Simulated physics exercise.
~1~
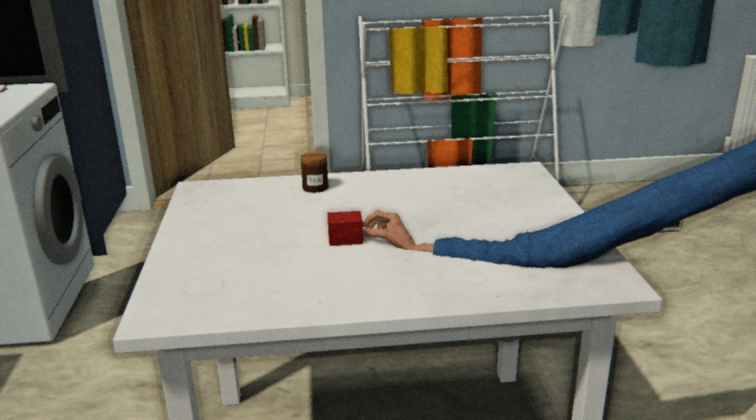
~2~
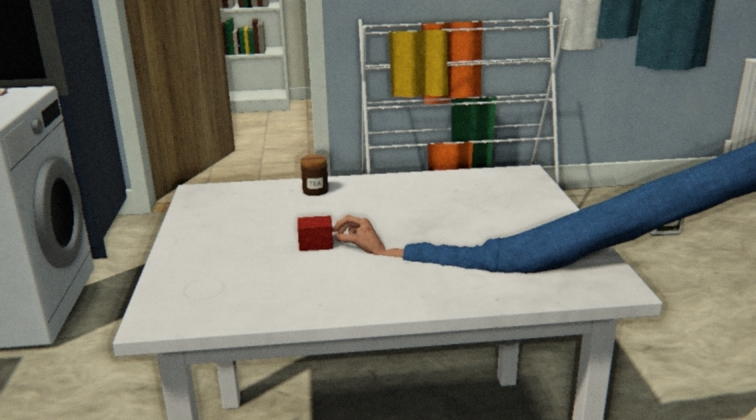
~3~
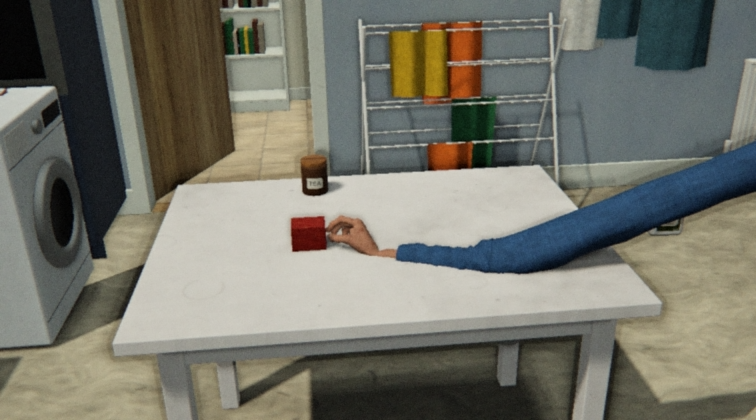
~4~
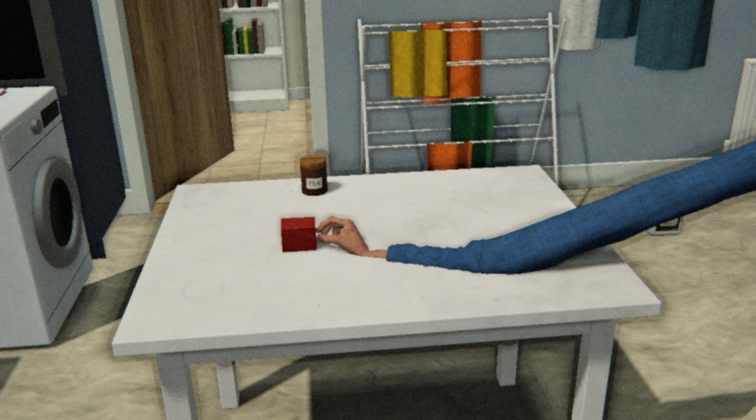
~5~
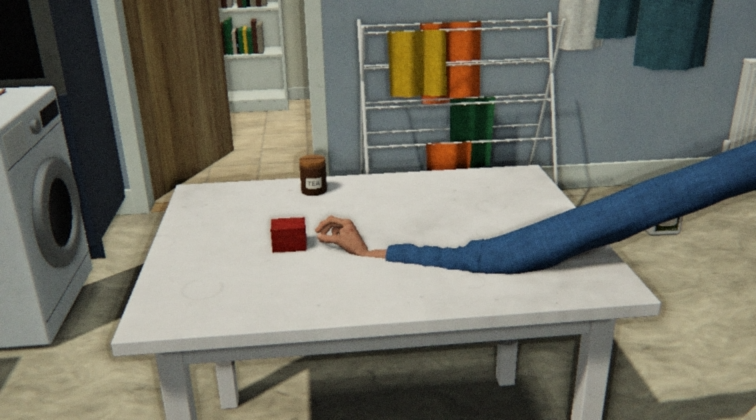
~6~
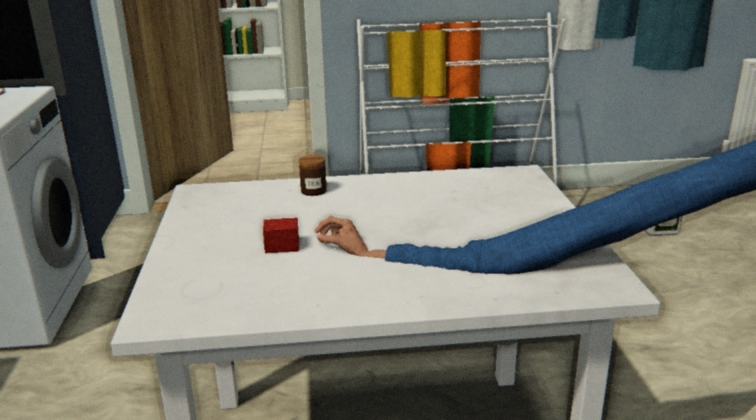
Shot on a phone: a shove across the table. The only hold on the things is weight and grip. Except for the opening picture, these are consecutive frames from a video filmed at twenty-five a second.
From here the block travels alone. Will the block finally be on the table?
Yes, it stays up there.
Then, 0.10 s after the last picture, red block slid about its own width near (274, 236).
Then, 0.50 s after the last picture, red block resting near (274, 236).
At rest, moved from the start, red block. Seen from the same camera at the end, red block near (274, 236).
